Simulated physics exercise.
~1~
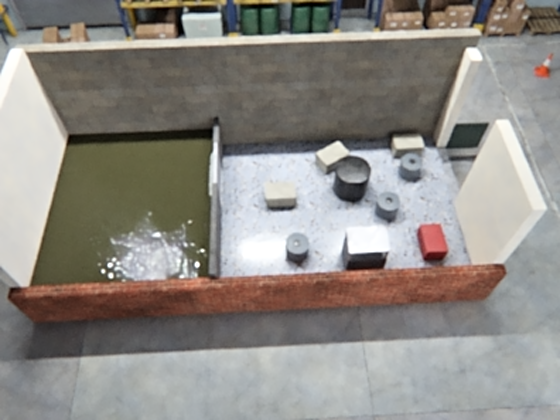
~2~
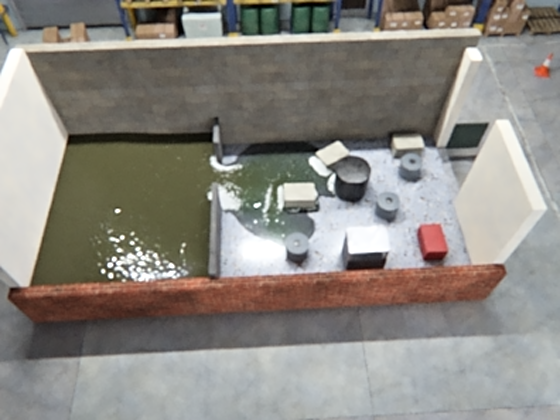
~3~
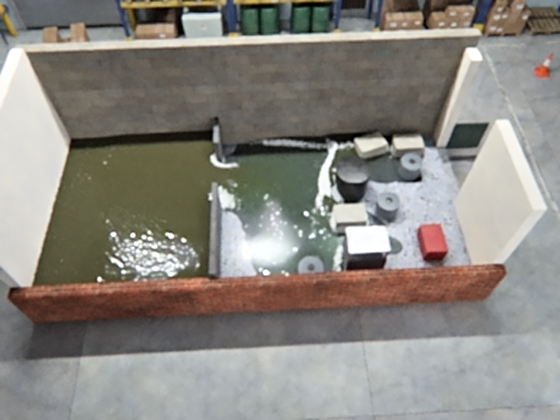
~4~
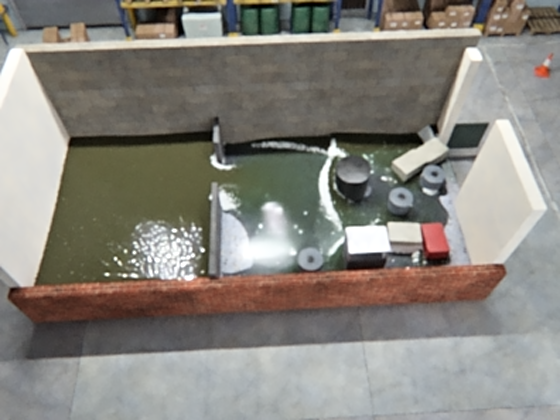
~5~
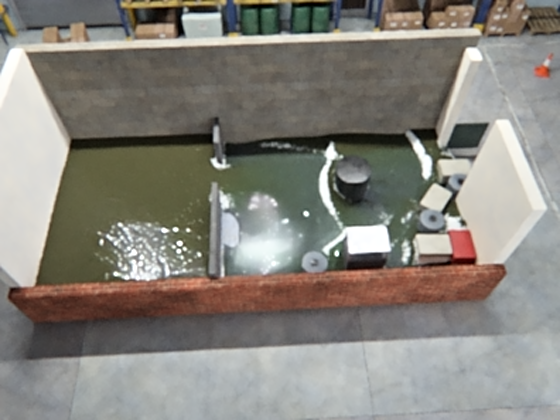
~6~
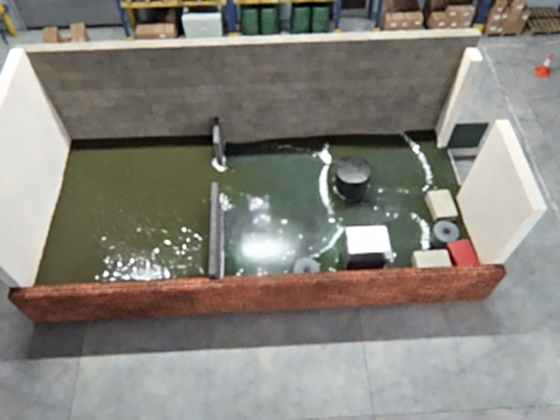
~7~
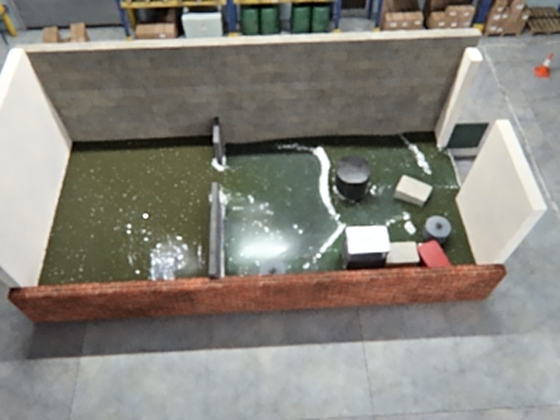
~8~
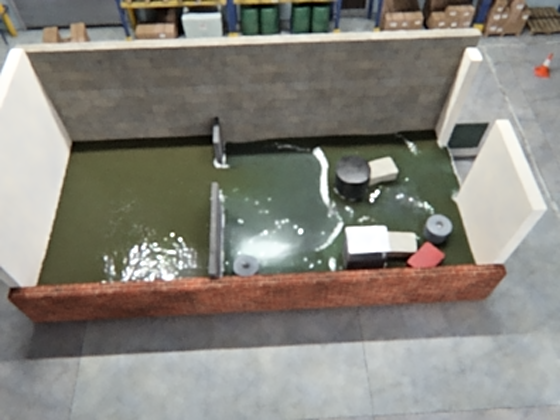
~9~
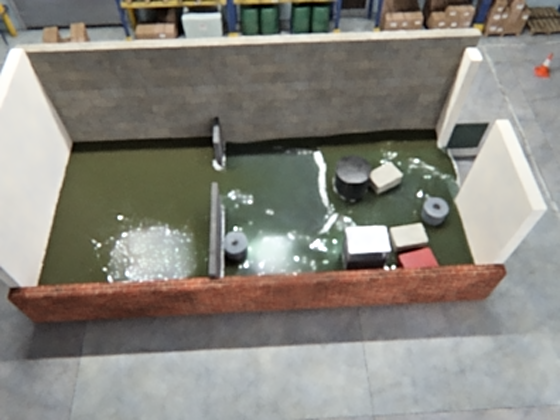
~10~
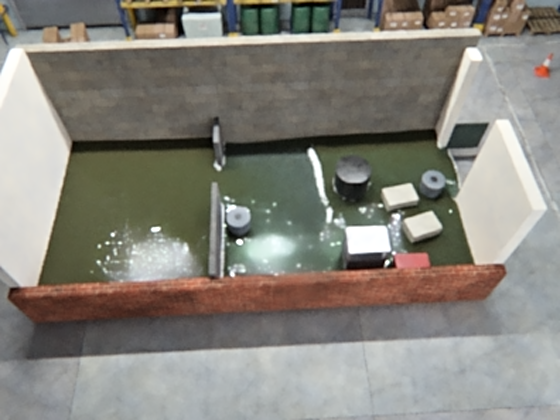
Murky green water fills the left half of a brick-and-block tank, seen from high above, while pale crates, grey tubs, a larger dark tub, a white box and a red crate stand on the dry right floor. Water bursts through the gap in the dividing wall and spreads rightward, pushing several crates and tubs toward the far right. Soon it covers the whole floor, and a tub and a crate disappear from view. Some floating pieces drift back left, one tub nearing the divider. Finally, the red crate sits slightly shifted beside the white box, surrounded by water.
